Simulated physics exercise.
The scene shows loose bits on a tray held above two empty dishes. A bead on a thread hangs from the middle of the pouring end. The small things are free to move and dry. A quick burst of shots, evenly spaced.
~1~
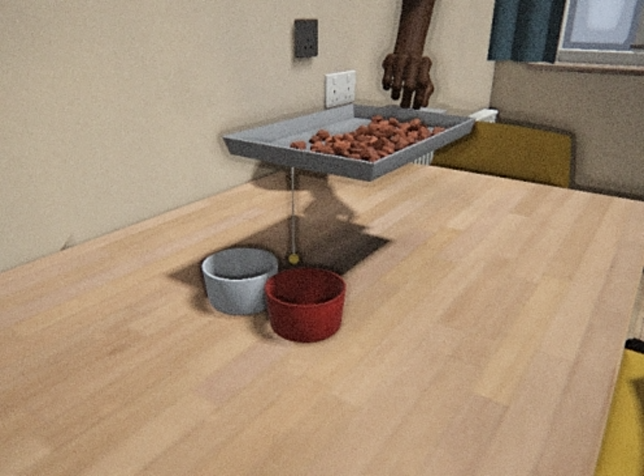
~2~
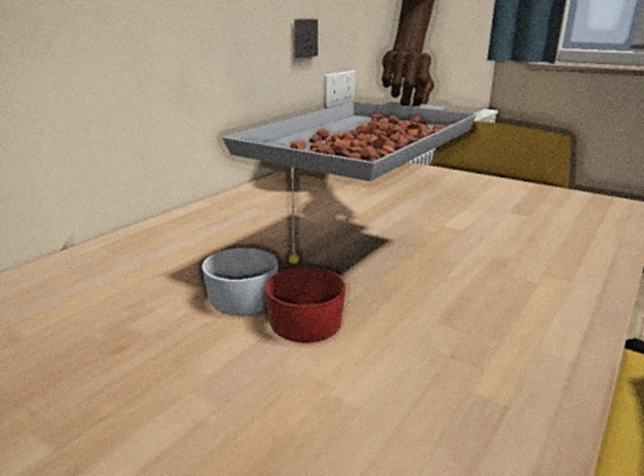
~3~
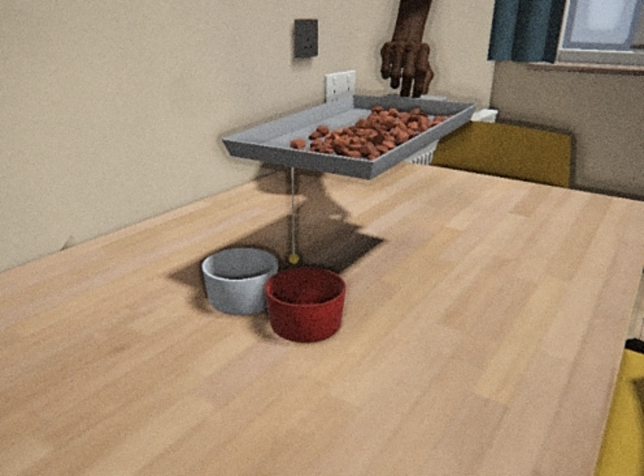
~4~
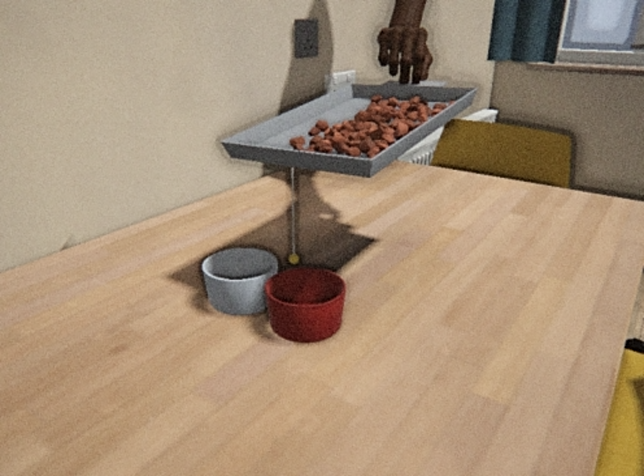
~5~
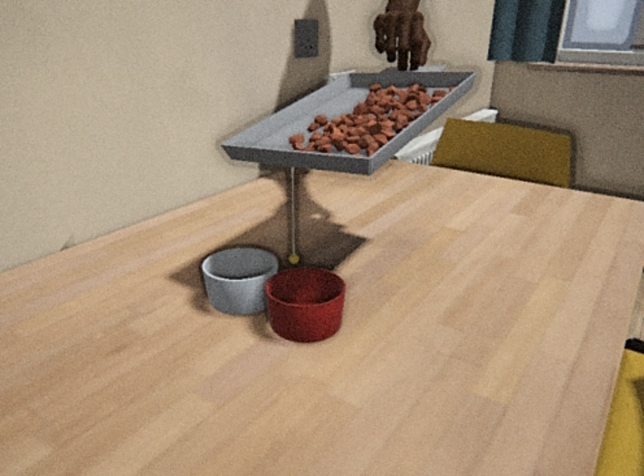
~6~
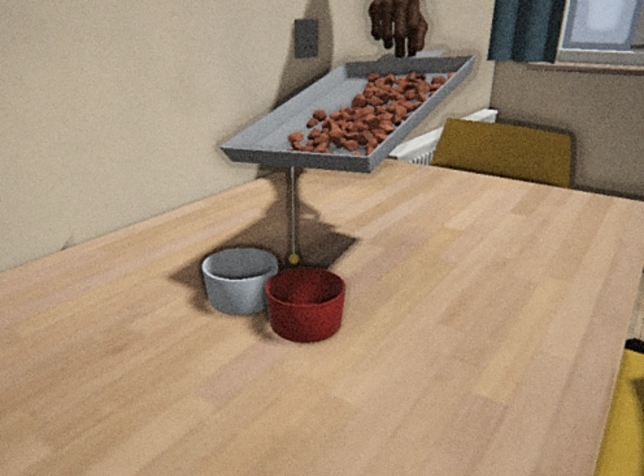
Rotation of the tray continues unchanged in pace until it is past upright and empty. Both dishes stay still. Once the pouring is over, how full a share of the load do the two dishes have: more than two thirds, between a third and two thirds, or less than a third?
Third to two thirds.
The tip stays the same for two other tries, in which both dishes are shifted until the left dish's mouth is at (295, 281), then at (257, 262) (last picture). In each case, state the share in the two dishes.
First position: Some 10 %; second position: Some 30 %.
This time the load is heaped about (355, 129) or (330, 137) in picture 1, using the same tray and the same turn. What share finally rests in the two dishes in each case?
Share in order: Roughly 50 %, 50 %.
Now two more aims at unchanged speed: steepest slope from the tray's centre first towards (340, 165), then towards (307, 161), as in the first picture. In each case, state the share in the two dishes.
Shares: About 30 in a hundred, then about 30 in a hundred.
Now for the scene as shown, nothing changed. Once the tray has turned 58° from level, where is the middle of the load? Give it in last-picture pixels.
I'd put the middle of the pieces at roughly (277, 132).
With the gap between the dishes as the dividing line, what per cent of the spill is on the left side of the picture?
I make it about 100 percent or so.
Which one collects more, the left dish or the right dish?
That's going to be the one at left.
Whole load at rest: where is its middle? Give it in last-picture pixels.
Somewhere close to (226, 299) in the last picture.
Soon, tray tipped steeply; all on the tray.
A while on, tray tipped right over; about a third on the tray; a stray few in the right dish; about a quarter in the left dish; about a quarter outside both; about a quarter in the air.
Towards the end, tray tipped past a quarter turn; a stray few in the right dish; about half in the left dish; about half outside both.
Finally, tray tipped past a quarter turn; a stray few in the right dish; about half in the left dish; about half outside both.
